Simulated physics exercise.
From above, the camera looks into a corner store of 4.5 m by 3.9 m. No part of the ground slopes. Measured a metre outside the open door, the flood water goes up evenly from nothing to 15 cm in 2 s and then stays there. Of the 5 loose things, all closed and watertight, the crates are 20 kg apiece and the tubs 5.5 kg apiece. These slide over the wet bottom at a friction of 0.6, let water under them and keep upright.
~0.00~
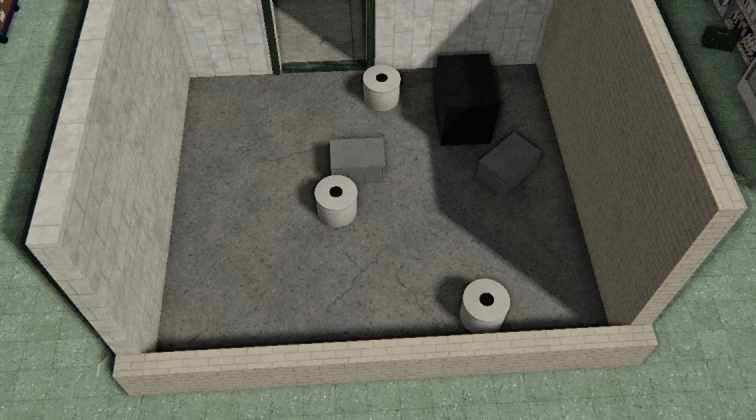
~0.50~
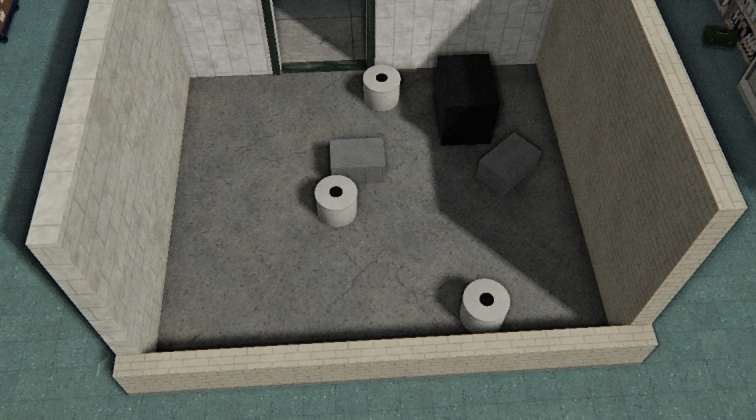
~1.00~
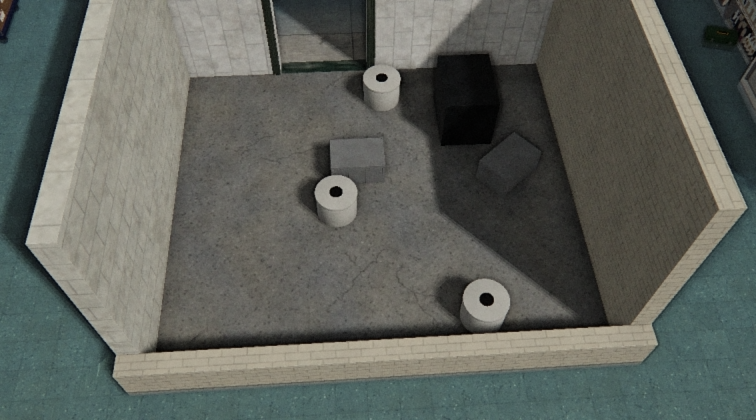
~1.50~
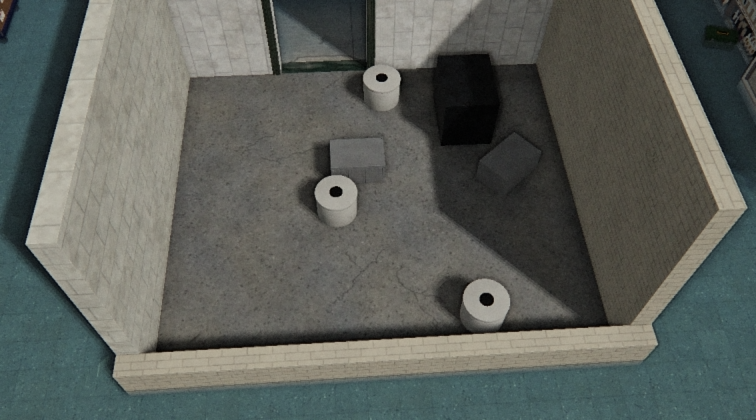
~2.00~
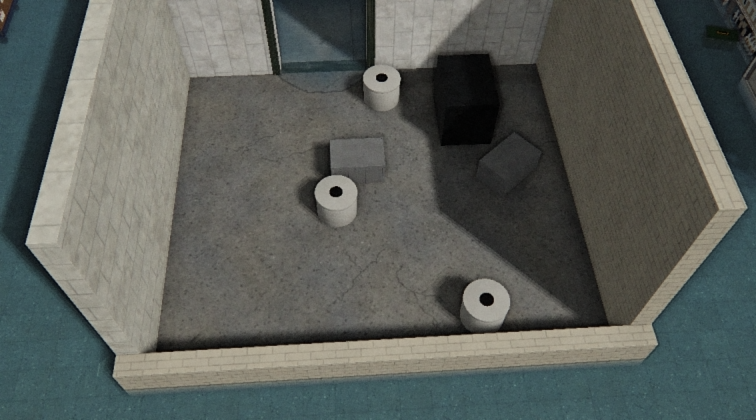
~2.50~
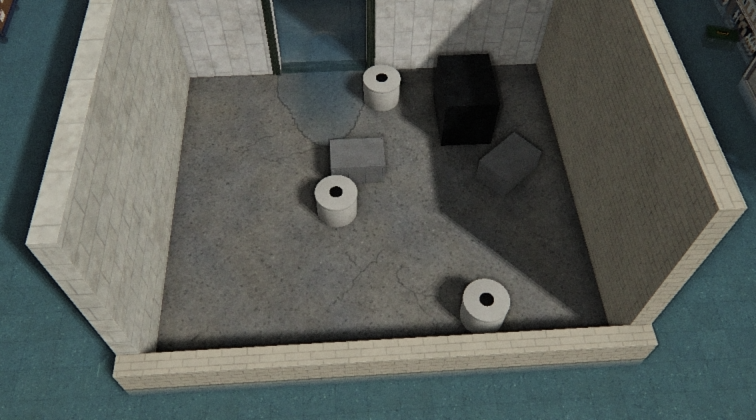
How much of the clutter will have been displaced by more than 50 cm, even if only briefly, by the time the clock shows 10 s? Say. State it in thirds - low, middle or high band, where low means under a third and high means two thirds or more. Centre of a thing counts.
Low band.
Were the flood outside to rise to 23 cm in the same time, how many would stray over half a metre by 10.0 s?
The count would be 3.
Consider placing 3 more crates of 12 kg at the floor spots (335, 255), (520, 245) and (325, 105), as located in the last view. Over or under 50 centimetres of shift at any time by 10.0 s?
Result, in listed order: Not exceeded / not exceeded / exceeded.
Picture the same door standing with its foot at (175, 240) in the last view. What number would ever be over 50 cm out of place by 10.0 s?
The count would be 2.
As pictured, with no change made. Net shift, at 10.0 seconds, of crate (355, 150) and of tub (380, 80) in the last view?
Net displacement, in order: 10 cm; 40 cm.
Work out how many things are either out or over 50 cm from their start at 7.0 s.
That would be 0.
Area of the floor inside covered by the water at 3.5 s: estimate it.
My estimate is roughly 4.0 m2.
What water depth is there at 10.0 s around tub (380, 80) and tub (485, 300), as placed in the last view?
About 3 and 7 cm.
After 3.5 s 0 of 5 are over 50 cm from their spots; 0 afloat.
After 4.5 s 0 of 5 are over 50 cm from their spots; 0 afloat.
After 7.0 s 0 of 5 are over 50 cm from their spots; 1 afloat.
After 10.0 s 0 of 5 are over 50 cm from their spots, and 0 have been at some point; 2 afloat.
